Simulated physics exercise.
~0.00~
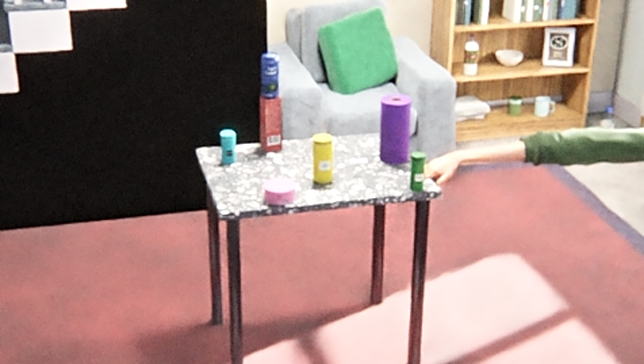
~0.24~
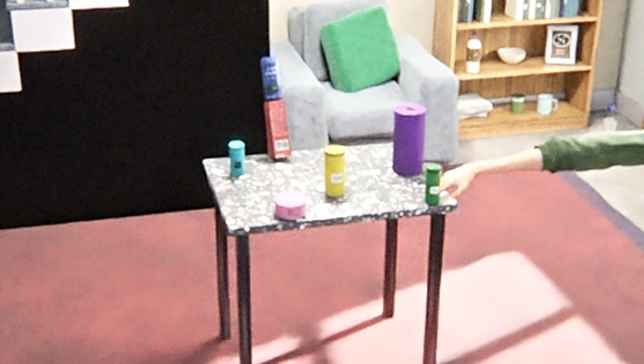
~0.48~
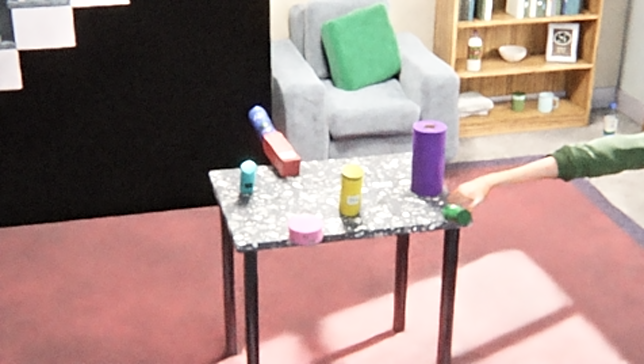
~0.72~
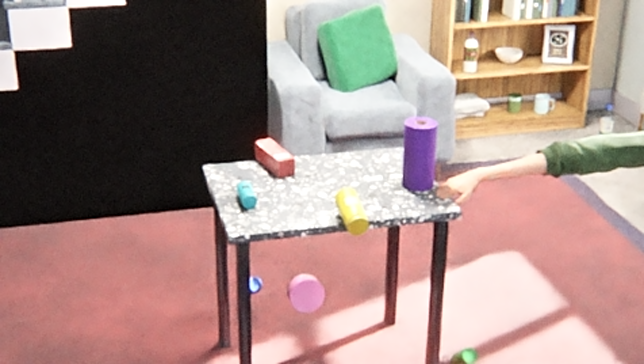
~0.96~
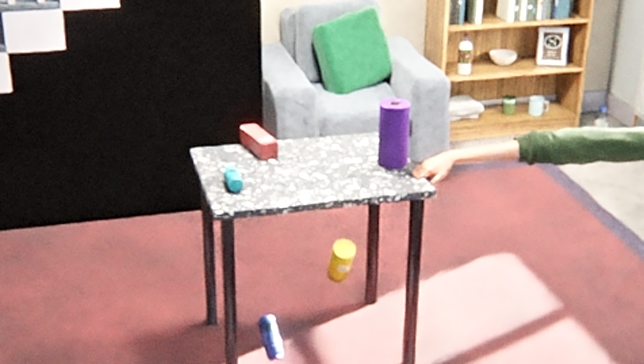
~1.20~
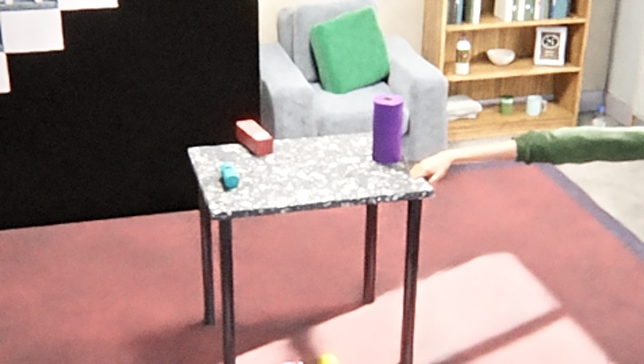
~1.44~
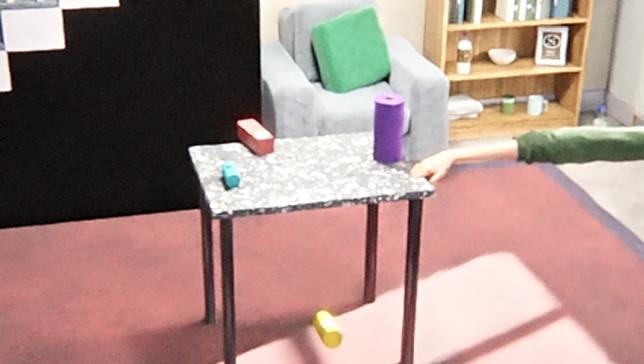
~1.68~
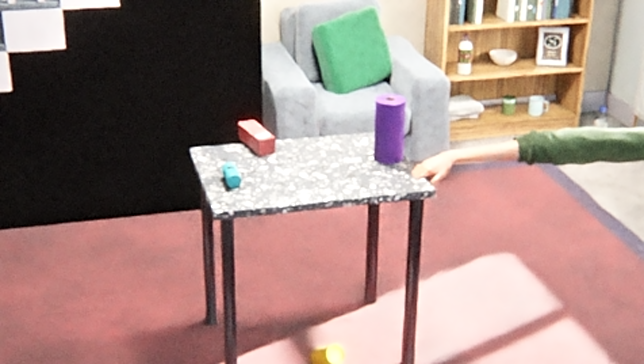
In a living room, a hand jerks a small table, toppling or spilling everything except a purple roll.
